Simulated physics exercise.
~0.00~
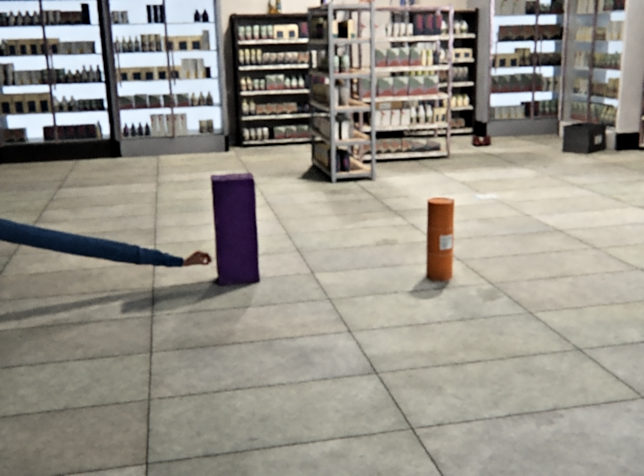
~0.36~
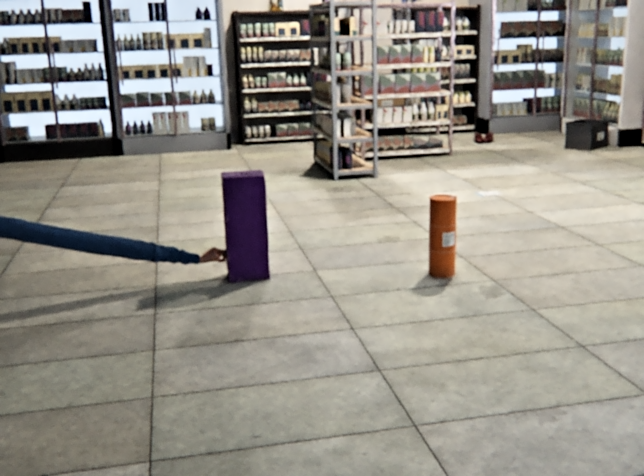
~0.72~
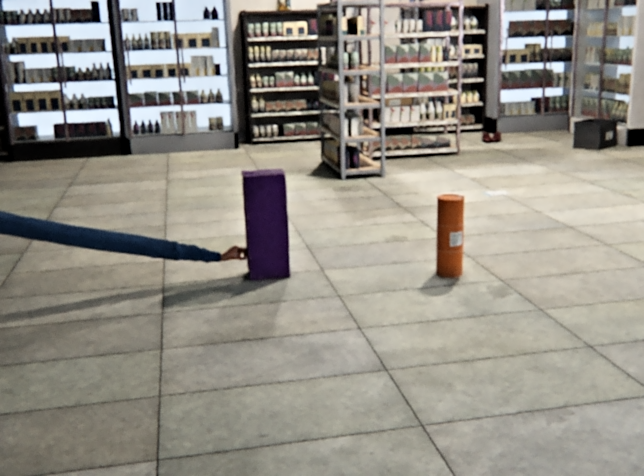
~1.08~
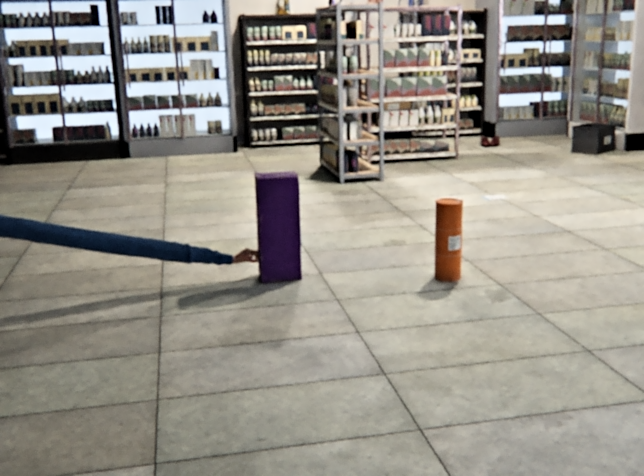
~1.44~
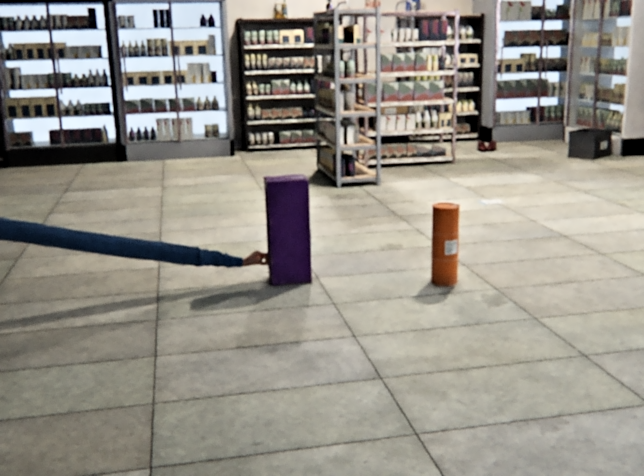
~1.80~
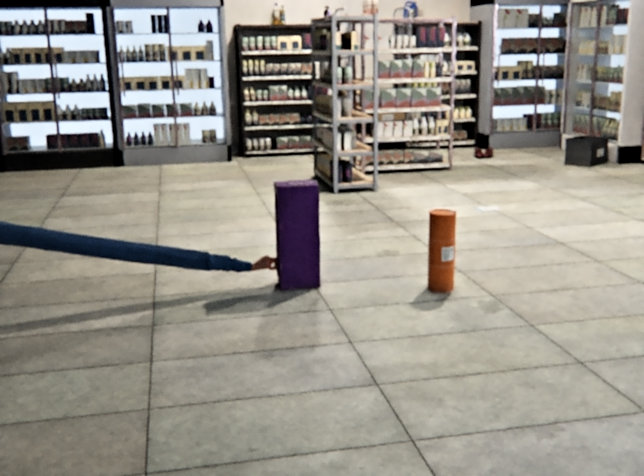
In a shop, a hand on a long blue-sleeved arm pushing an upright purple box right towards a still orange canister, both left standing apart.
